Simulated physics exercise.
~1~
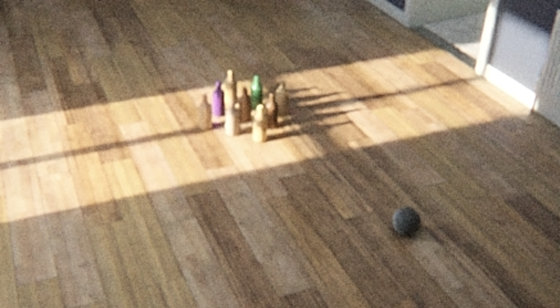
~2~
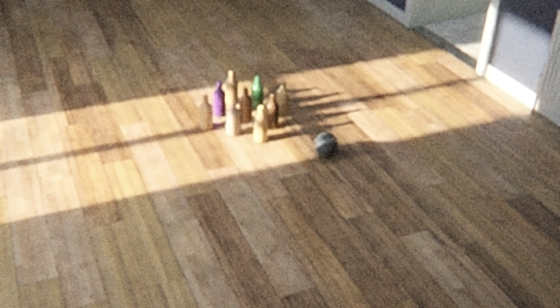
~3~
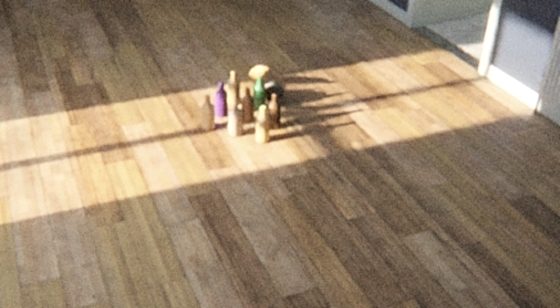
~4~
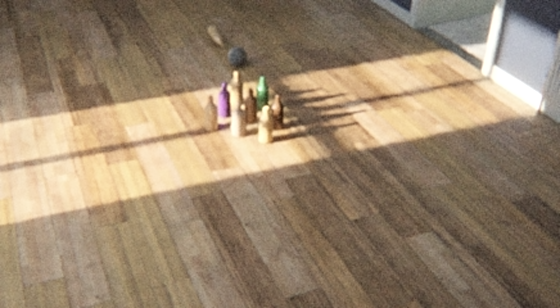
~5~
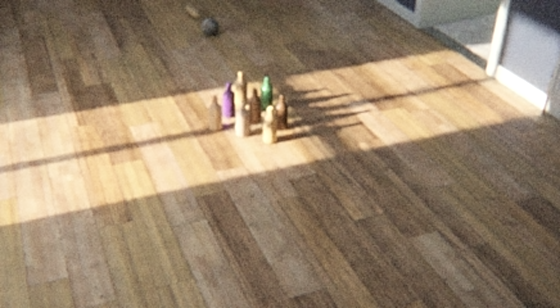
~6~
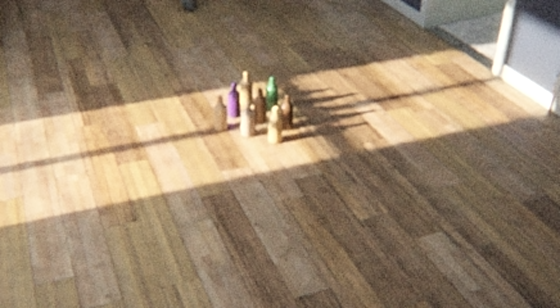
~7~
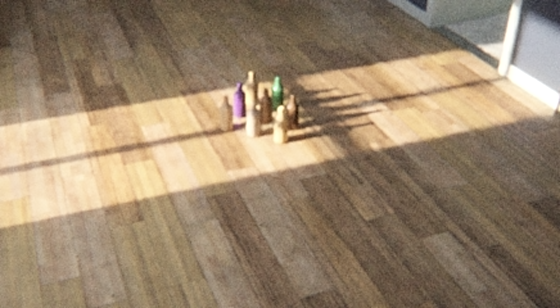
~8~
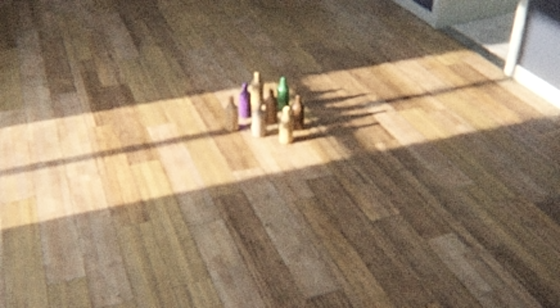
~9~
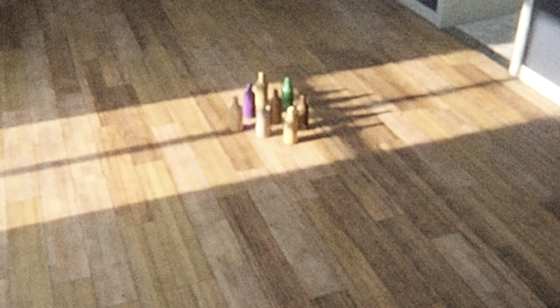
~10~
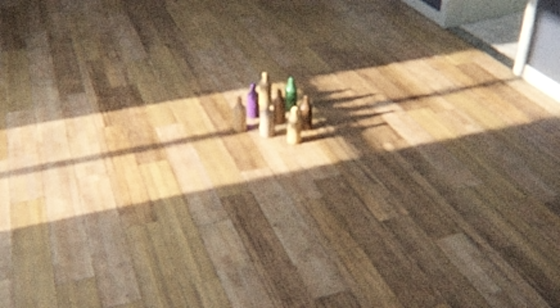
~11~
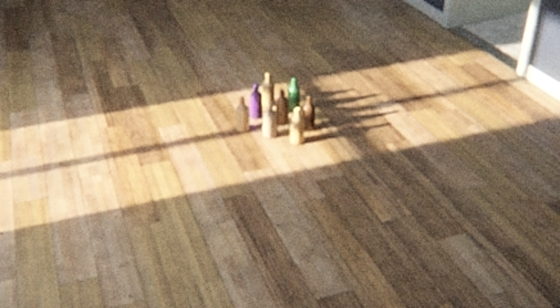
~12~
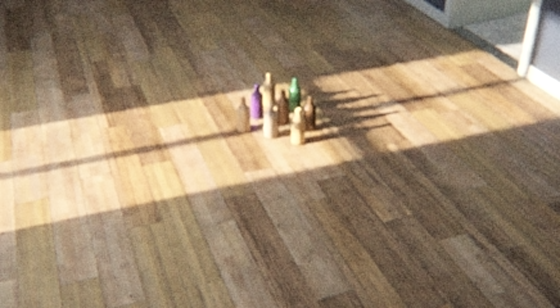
To begin with, a small group of bottle-shaped skittles, one purple and one green among the brown and tan ones, stands in a patch of sunlight on a wooden floor. A dark ball rolls in from the lower right, heading up and to the left towards them. It reaches the back of the group and knocks a single pale skittle away. The ball and that skittle travel on together towards the top of the view, and both pass out of sight. The rest, including the purple and green skittles, remain upright as the view drifts slightly left.
